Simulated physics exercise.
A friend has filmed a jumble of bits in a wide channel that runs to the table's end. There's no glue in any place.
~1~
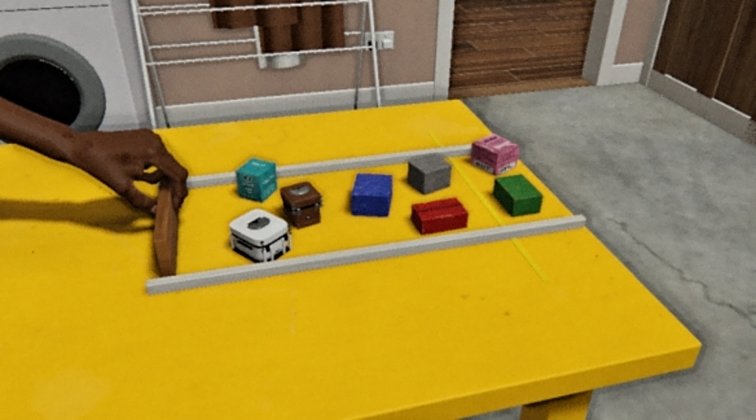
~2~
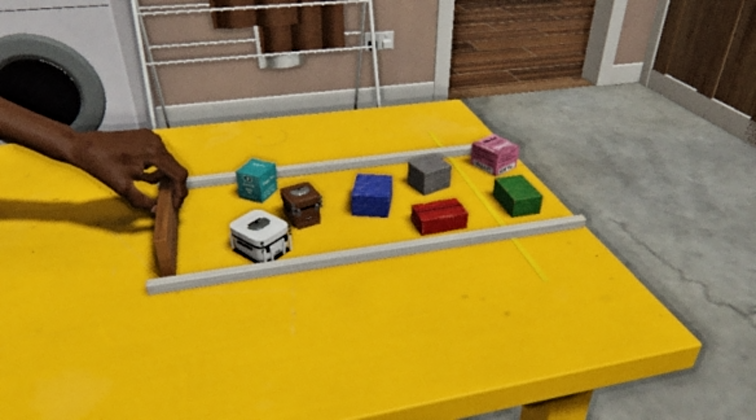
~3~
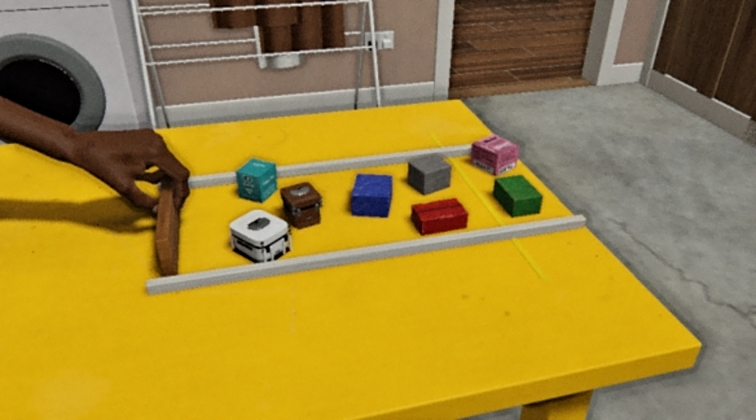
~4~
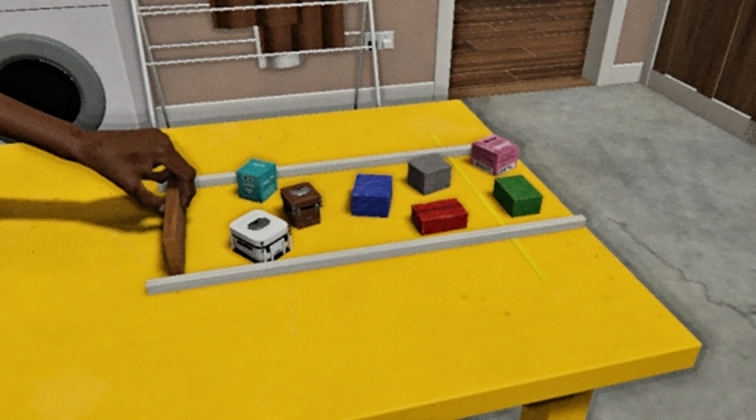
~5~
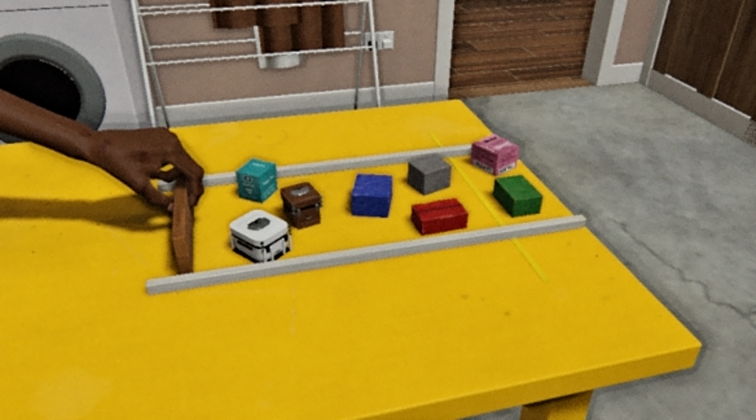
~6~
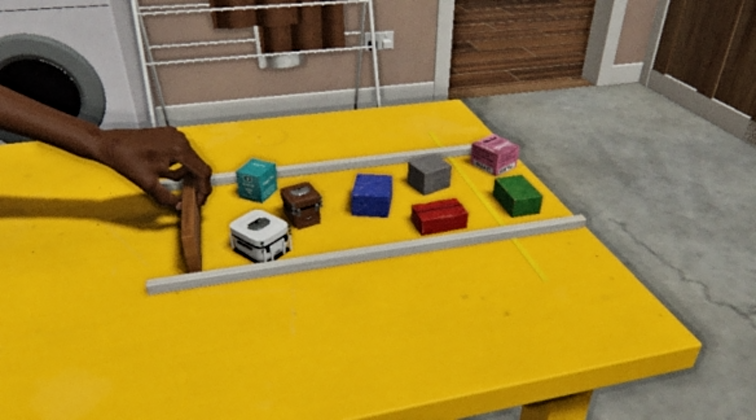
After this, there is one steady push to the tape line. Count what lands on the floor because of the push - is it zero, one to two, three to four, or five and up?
The count is one to two.
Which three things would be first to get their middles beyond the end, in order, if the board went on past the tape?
First the pink box, next the green block, last the red box.
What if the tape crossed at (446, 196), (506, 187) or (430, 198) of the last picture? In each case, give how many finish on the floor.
Per try: 0; 4; 0.
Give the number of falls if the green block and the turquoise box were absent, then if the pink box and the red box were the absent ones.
First try: 1 fallen; other try: 0.
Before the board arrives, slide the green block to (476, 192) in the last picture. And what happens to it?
Placed like that, the green block cannot stay.
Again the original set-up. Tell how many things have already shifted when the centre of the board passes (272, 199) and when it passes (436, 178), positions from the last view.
Tally: First 2; then 8.
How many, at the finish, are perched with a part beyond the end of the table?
2 overhanging.
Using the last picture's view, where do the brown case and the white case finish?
One is at about (494, 182), the other at about (517, 206).
Early on, none off yet; pink box at rest near (494, 155); green block at rest near (517, 195); grey block at rest near (429, 174).
Finally, the number that fall off is one or two; lost, green block and pink box.
